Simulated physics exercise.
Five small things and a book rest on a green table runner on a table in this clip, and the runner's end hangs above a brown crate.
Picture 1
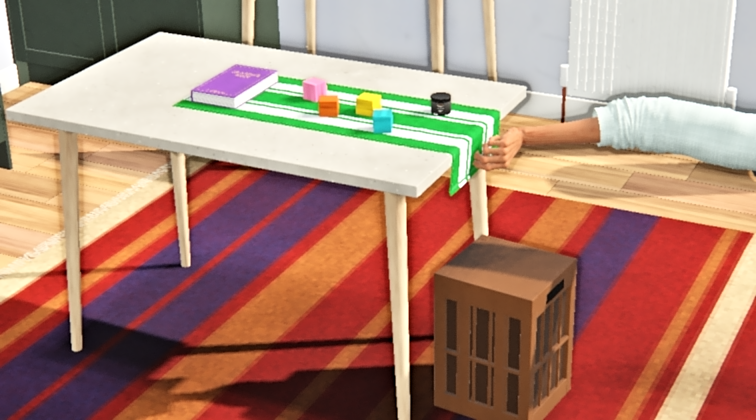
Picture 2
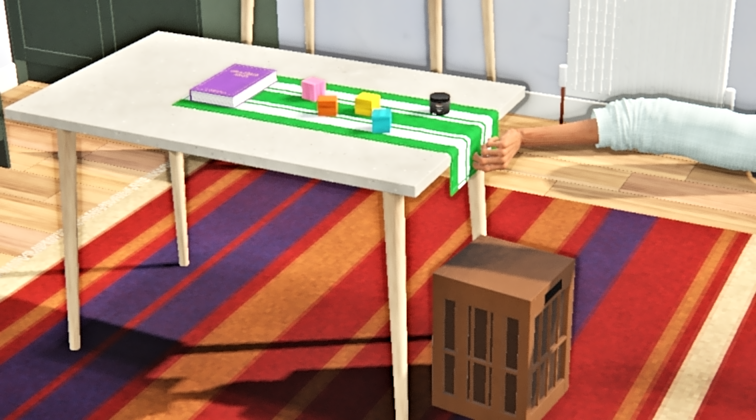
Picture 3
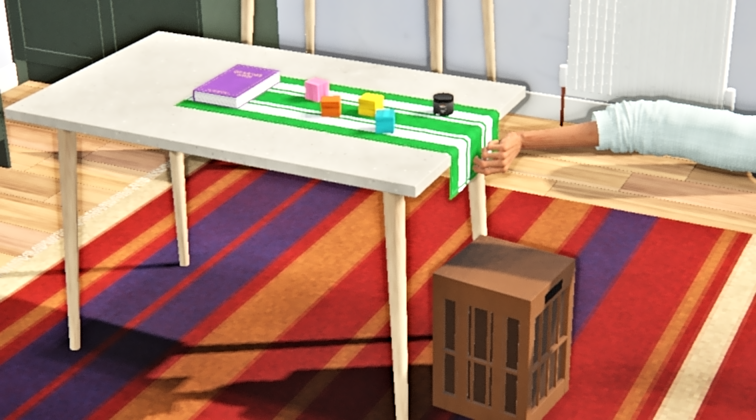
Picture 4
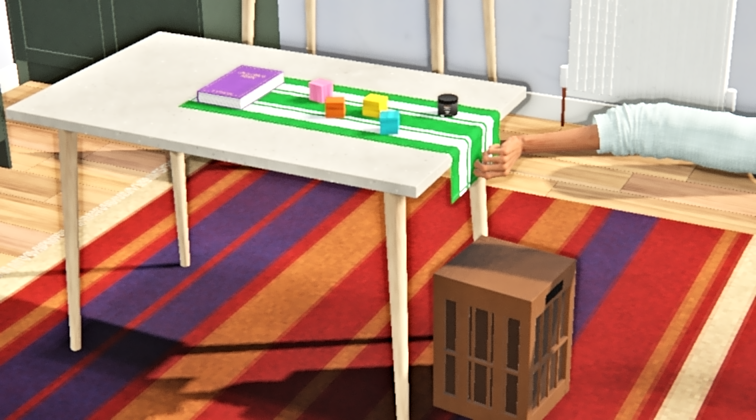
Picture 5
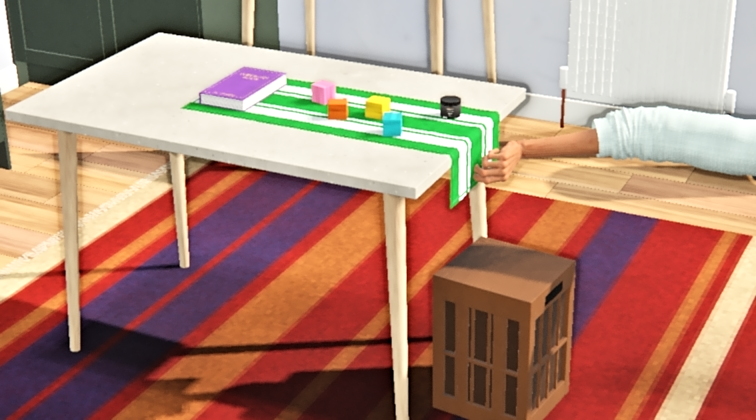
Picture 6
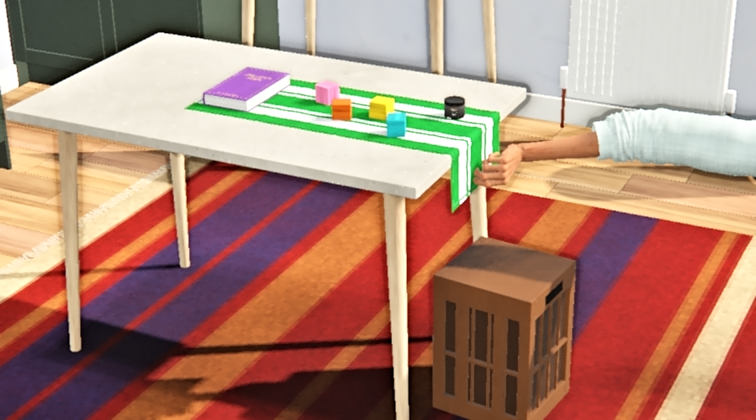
The footage shows a hand at the right edge of a table slowly pulling a green and white runner, its hanging end lowering slightly above a brown crate, while the purple book, four coloured cubes and black pot shift slightly right.
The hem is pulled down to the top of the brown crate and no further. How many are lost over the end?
Two pieces drop off.
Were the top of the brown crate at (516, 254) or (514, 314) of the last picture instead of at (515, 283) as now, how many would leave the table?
We'd see 1, then 3.
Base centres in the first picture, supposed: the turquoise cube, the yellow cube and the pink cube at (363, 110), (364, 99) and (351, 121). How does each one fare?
Turquoise cube: Still up. Yellow cube: Still up. Pink cube: Still up.
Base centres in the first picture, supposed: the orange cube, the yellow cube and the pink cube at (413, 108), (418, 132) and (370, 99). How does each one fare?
For the orange cube it's falling, for the yellow cube it's falling, for the pink cube it's staying.
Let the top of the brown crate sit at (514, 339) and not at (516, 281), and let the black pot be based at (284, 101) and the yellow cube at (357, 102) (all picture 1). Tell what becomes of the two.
As for the black pot, it stays in place; as for the yellow cube, it leaves the top.
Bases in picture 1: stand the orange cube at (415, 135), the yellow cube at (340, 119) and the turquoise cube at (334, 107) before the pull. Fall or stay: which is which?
The orange cube is off the top, the yellow cube is still on top and the turquoise cube is still on top.
Early on, hem near (477, 233); black pot gone.
Midway, hem on the crate; black pot and turquoise cube gone.
Finally, hem on the crate; black pot and turquoise cube gone. Over the edge go two.
